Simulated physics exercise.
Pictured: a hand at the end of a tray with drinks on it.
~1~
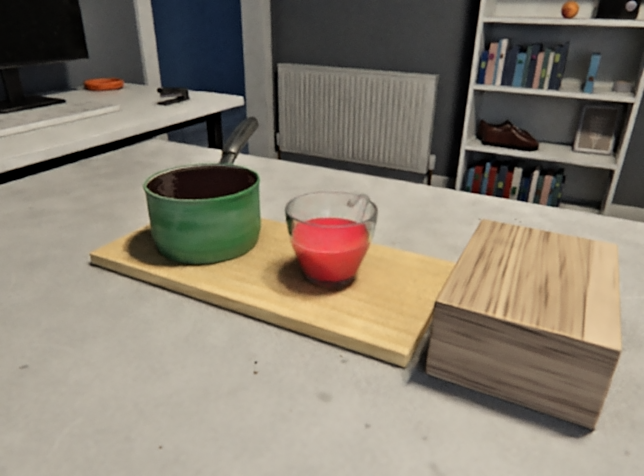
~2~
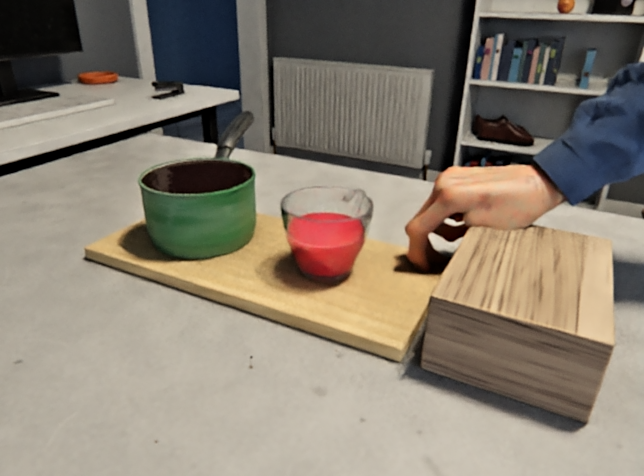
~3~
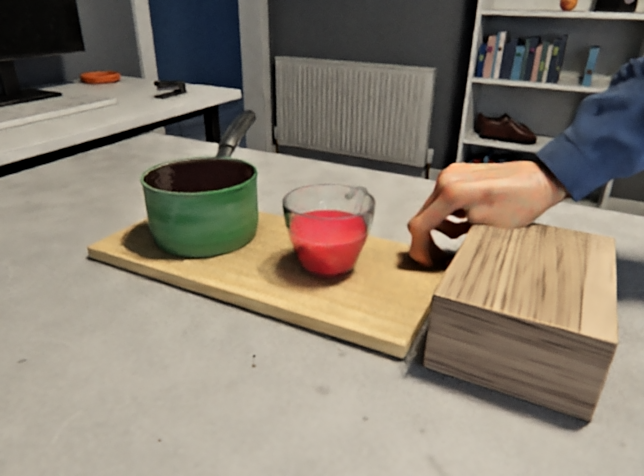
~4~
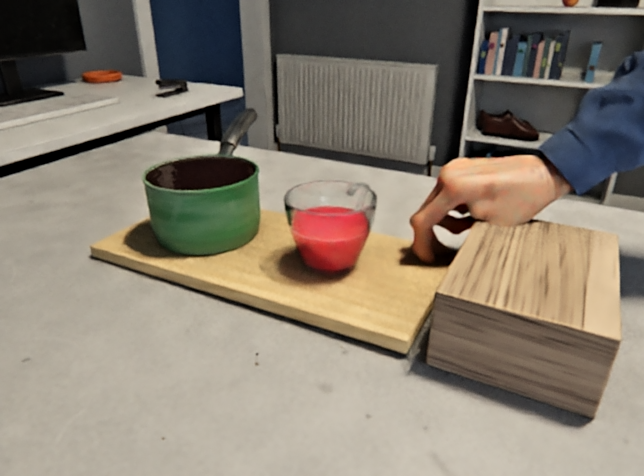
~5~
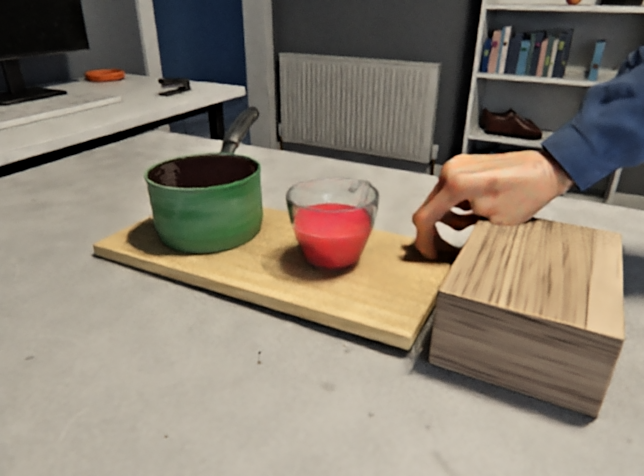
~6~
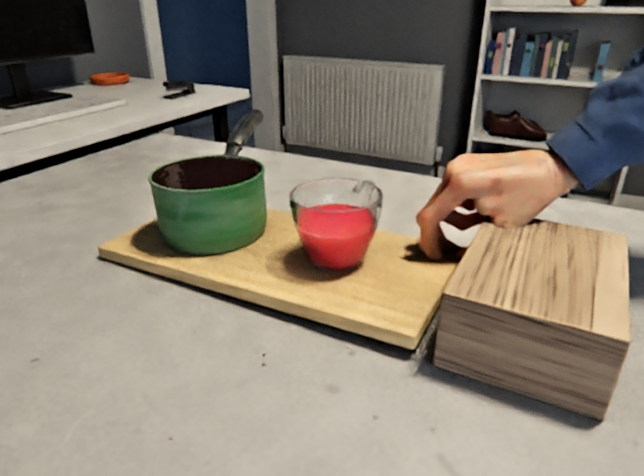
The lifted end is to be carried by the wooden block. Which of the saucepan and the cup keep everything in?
Saucepan - spills, cup - keeps it in.
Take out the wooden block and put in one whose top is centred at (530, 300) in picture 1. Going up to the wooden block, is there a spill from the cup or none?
Short version: It survives.
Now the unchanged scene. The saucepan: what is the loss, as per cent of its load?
About 14%.
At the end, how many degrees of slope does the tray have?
I'd guess somewhere around 13 degrees.
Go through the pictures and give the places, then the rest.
In the first frame, the tray lies flat; saucepan (206, 210) nearly full; cup (331, 238) about half full; wooden block (512, 364).
The second frame shows a hand takes the end of the tray; saucepan nearly full, surface at (198, 177); cup about half full, surface at (326, 229).
In the third frame, the end has come up a little; saucepan (203, 203) nearly full; cup (329, 230) about half full.
The fourth frame shows slope near 1°; saucepan nearly full, surface at (202, 174); cup about half full, surface at (331, 223); wooden block (512, 354).
The fifth frame shows the tray slopes by about 1°; saucepan (207, 199) nearly full; cup (332, 224) about half full.
In the sixth frame, the end is rising; saucepan nearly full, surface at (208, 174); cup about half full, surface at (337, 221); wooden block (520, 355).
Soon after, the tray slopes by about 7°; saucepan, some has gone over its rim; cup, nothing has left it.
Later, the tray slopes by about 14°; saucepan, some has gone over its rim; cup, nothing has left it.
In the end, the tray slopes by about 13°, resting on the wooden block; saucepan, some has gone over its rim; cup, nothing has left it.
